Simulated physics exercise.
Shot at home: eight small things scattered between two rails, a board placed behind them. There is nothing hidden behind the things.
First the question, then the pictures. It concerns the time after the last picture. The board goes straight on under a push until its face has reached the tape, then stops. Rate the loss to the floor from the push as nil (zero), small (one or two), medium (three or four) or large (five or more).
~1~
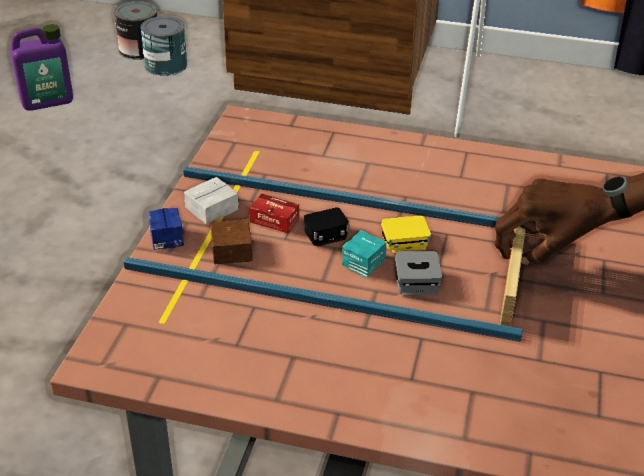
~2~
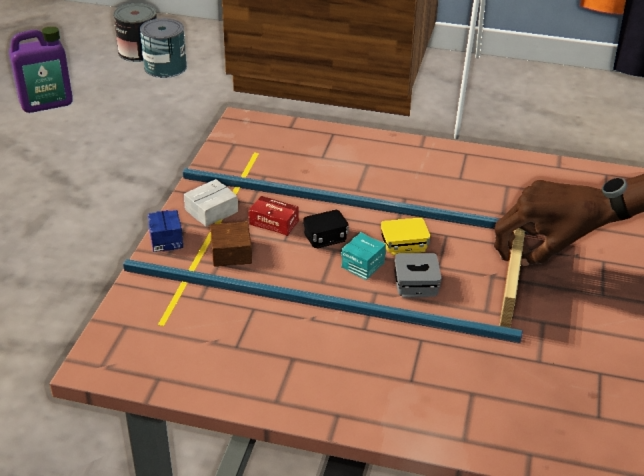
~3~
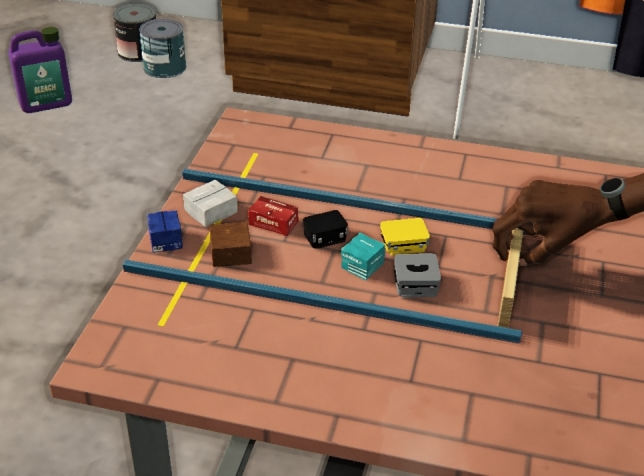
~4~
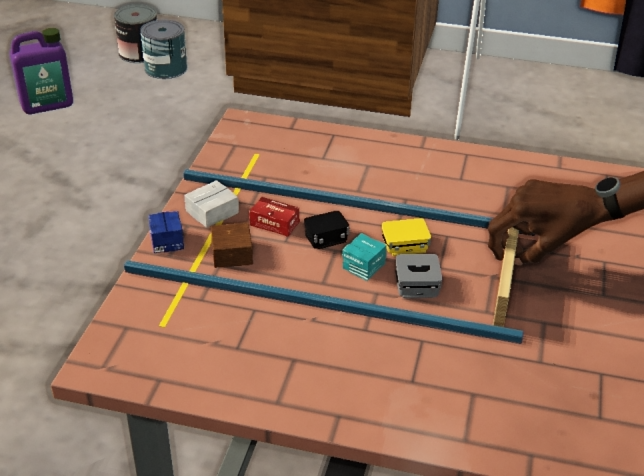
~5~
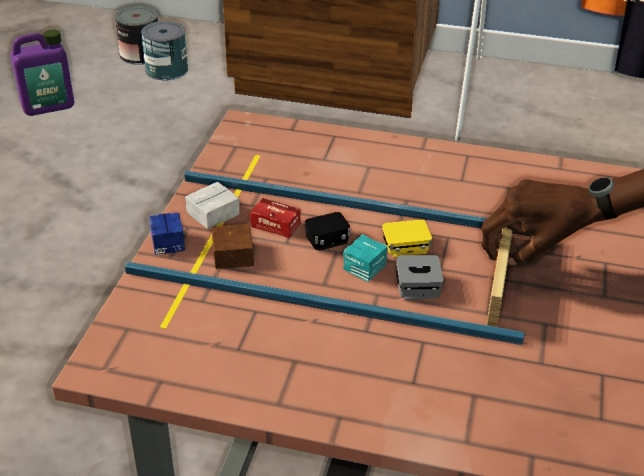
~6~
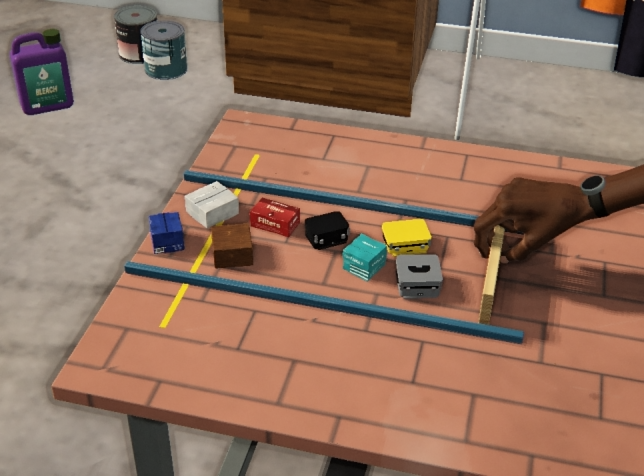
The loss is medium.
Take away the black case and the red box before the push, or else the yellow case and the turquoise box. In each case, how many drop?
The count is 2 in one try and 1 in the other, in that order.
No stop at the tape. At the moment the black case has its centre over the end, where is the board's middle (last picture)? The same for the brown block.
The middle is at (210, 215) when it's the black case, and at (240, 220) when it's the brown block.
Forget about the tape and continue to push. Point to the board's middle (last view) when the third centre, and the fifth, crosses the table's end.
The first one at (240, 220), the next at (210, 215).
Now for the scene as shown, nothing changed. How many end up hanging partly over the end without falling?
Overhanging: 3.
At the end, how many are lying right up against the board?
2 in contact.
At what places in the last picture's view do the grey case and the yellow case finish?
The grey case stops around (188, 236); the yellow case around (208, 200).
Early on, none off yet; blue box at rest near (167, 233); white box at rest near (212, 205); brown block at rest near (232, 245).
A while later, none off yet; blue box at rest near (164, 232); white box travelled about its own width near (193, 196); brown block travelled about its own width near (202, 239).
Finally, the number that fall off is three or four; lost, brown block, white box and blue box.
